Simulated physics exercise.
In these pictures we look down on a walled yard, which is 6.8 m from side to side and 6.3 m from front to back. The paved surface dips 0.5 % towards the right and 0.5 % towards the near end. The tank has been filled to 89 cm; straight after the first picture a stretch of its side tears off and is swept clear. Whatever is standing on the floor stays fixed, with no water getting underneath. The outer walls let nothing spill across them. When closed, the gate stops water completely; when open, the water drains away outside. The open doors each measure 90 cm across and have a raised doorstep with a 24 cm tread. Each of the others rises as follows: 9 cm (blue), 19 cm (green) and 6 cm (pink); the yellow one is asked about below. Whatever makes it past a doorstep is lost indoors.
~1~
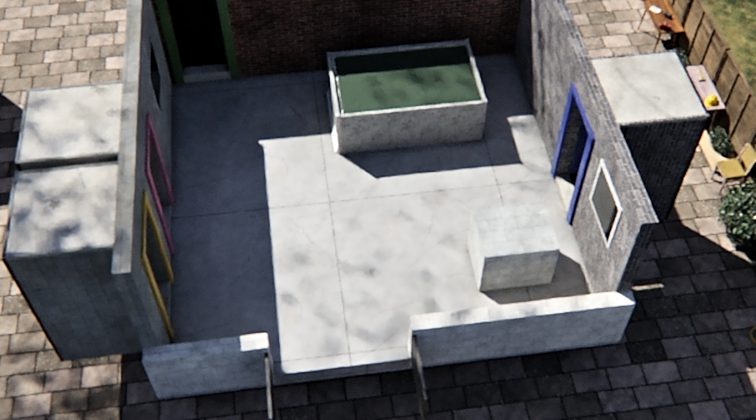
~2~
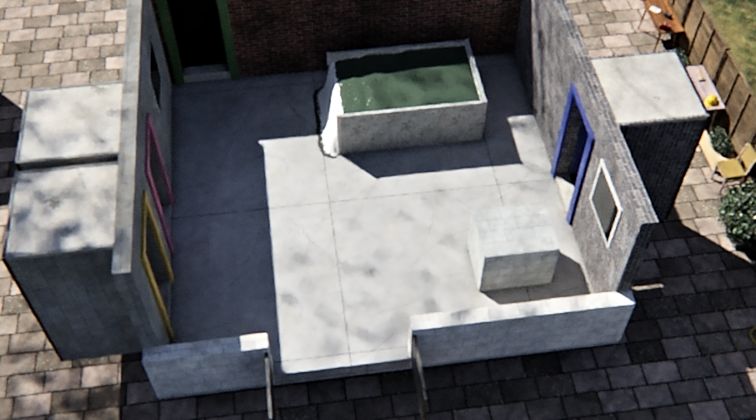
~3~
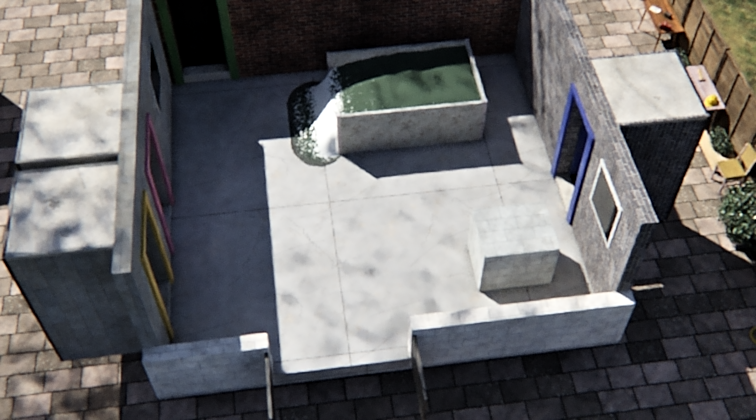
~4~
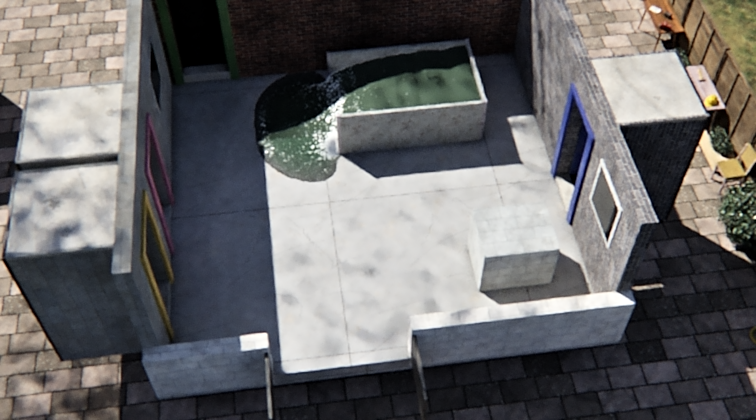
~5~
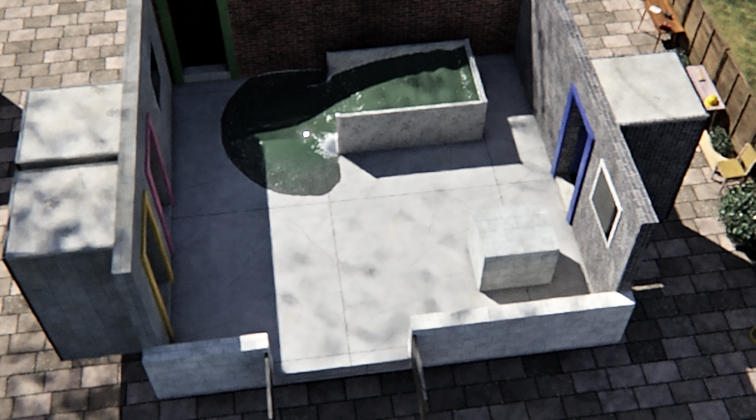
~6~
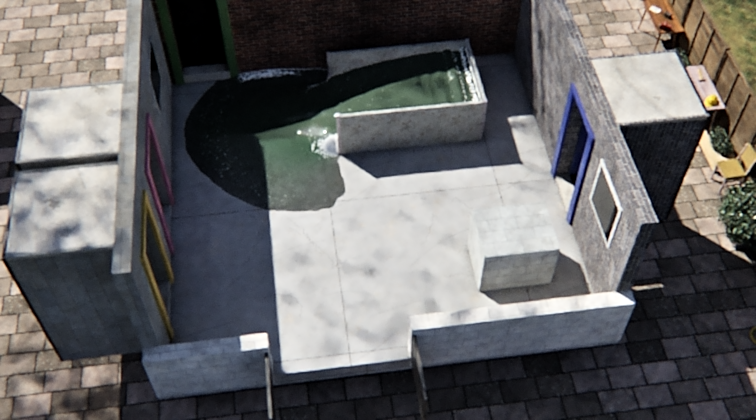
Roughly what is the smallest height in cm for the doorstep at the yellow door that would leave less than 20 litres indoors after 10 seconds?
Close to 14 cm.
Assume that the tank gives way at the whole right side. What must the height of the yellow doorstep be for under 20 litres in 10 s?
Then the minimum is about 17 cm.
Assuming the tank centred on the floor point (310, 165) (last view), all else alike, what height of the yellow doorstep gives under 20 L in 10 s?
Some 7.5 cm.
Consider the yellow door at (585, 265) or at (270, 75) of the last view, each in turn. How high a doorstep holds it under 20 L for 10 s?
About 10.0 cm for the first and 20 cm for the second.
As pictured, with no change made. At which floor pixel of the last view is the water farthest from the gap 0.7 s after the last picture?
Close to pixel (172, 257).
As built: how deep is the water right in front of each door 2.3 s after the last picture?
Depth (cm): Blue 0 / green 34 / pink 17 / yellow 14.
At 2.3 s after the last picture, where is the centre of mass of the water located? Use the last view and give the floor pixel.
Around (276, 155).
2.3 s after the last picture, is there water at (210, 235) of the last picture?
At that moment it's submerged.
Then, 0.7 s after the last picture water covers 30 % of the floor, deepest (56 cm) near (182, 89); it has not reached the yellow door.
Then, 2.3 s after the last picture water covers 40 % of the floor, deepest (36 cm) near (171, 362); 14 cm at the yellow door, 0 litres in over its 15 cm doorstep.
Then, 9.3 s after the last picture water covers 95 % of the floor, deepest (16 cm) near (585, 323); 8 cm at the yellow door, 15 litres in over its 15 cm doorstep.
At the yellow door as built, the water peaked near 18 cm, 5.5 s after the last picture.
With a doorstep of 12.5 cm, 31 litres would have come in within the 10 s; with 17 cm, 8 litres. So under 20 litres takes about 14 cm.
